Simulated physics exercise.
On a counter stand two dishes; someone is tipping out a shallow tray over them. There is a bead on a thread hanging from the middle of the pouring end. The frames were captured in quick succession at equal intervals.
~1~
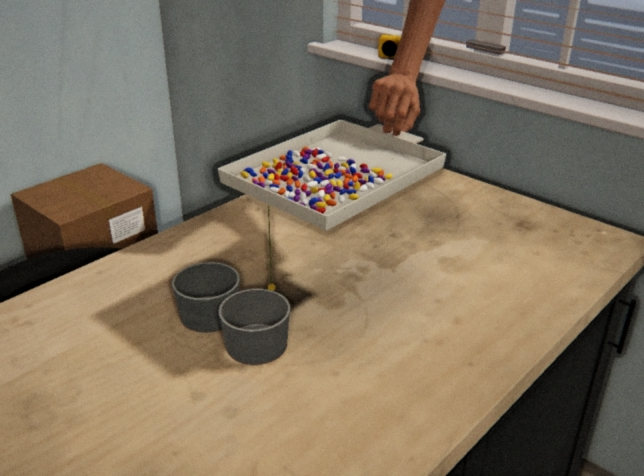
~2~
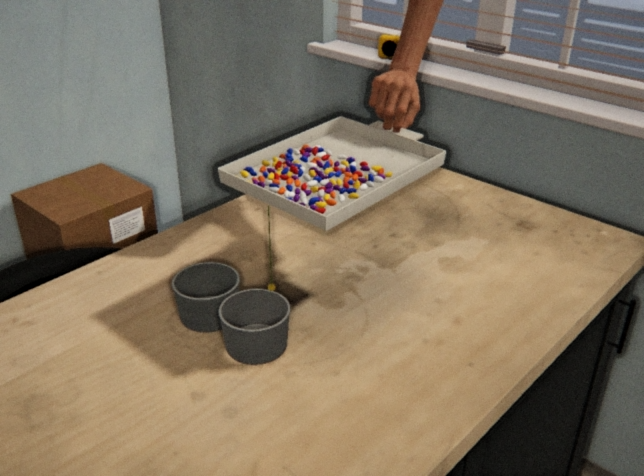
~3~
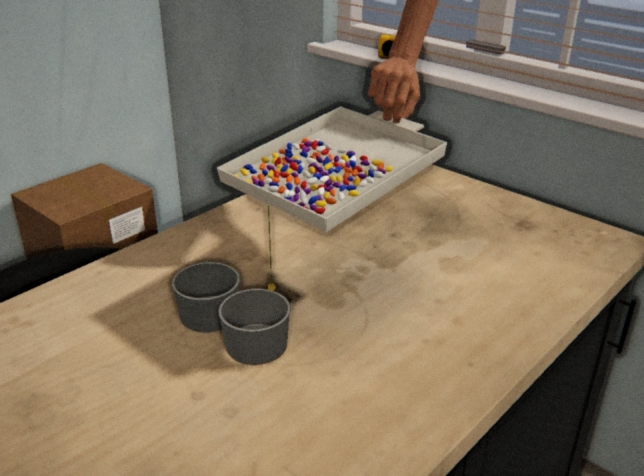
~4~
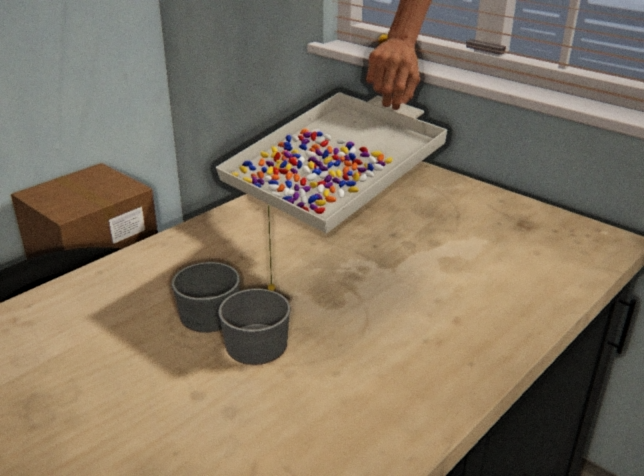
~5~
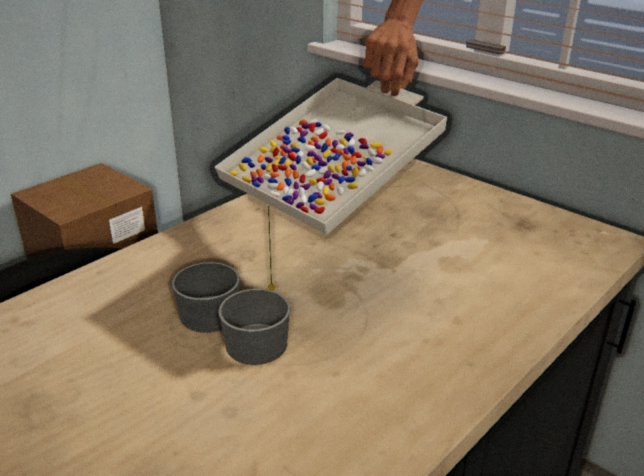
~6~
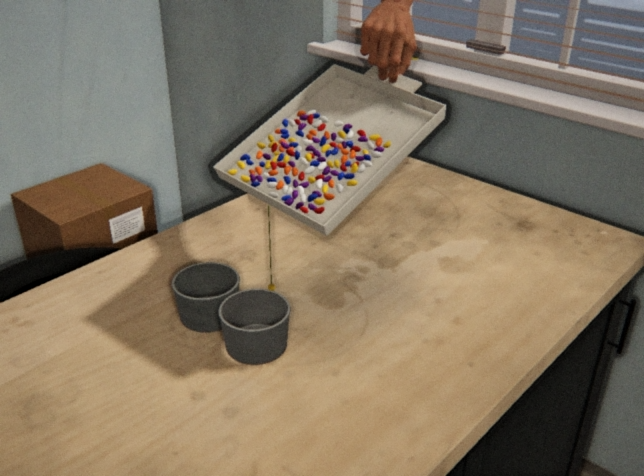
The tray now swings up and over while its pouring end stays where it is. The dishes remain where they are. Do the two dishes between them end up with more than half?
No - most is lost.
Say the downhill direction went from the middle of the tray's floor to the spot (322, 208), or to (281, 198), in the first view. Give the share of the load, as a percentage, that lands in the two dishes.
First case about 20 percent; second case about 50 percent.
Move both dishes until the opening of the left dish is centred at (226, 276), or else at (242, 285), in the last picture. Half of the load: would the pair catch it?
For the two places in order: A minority share, a minority share.
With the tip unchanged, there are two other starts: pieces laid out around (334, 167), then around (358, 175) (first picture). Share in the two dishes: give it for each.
30 % and 30 %.
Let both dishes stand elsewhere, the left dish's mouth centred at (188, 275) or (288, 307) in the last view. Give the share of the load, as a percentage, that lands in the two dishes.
Trial 1 about 30 %, trial 2 about 20 %.
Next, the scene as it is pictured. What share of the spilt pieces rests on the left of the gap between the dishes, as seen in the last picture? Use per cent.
30 per cent or thereabouts.
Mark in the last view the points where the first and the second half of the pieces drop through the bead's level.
At about (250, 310), then at (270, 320).
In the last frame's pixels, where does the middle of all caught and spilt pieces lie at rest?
Resting centre, last picture - approx. (264, 365).
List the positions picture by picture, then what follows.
The first frame shows corners of the pouring end at (220, 168) and (327, 215), level; middle of the load at (312, 174), jelly beans; left dish at (182, 308); right dish at (230, 339); bead on its thread at (272, 287).
The second frame shows corners of the pouring end at (220, 168) and (326, 216), level; middle of the load at (312, 173).
The third frame shows corners of the pouring end at (219, 168) and (326, 217), tipped barely, lowest at the right corner; middle of the load at (311, 170).
The fourth frame shows corners of the pouring end at (218, 167) and (325, 219), tipped a little, lowest at the right corner; middle of the load at (311, 165).
The fifth frame shows corners of the pouring end at (217, 167) and (325, 222), tipped clearly, lowest at the right corner; middle of the load at (309, 161).
The sixth frame shows corners of the pouring end at (216, 166) and (324, 224), tipped clearly, lowest at the right corner; middle of the load at (308, 157); left dish at (182, 308); right dish at (230, 339).
Soon, tray tipped steeply; all on the tray.
A while on, tray tipped past a quarter turn; most on the tray; a small part outside both; a small part in the air.
Towards the end, tray tipped past a quarter turn; about a third in the right dish; a stray few in the left dish; about two thirds outside both.
Finally, tray tipped past a quarter turn; about a third in the right dish; a stray few in the left dish; about two thirds outside both.
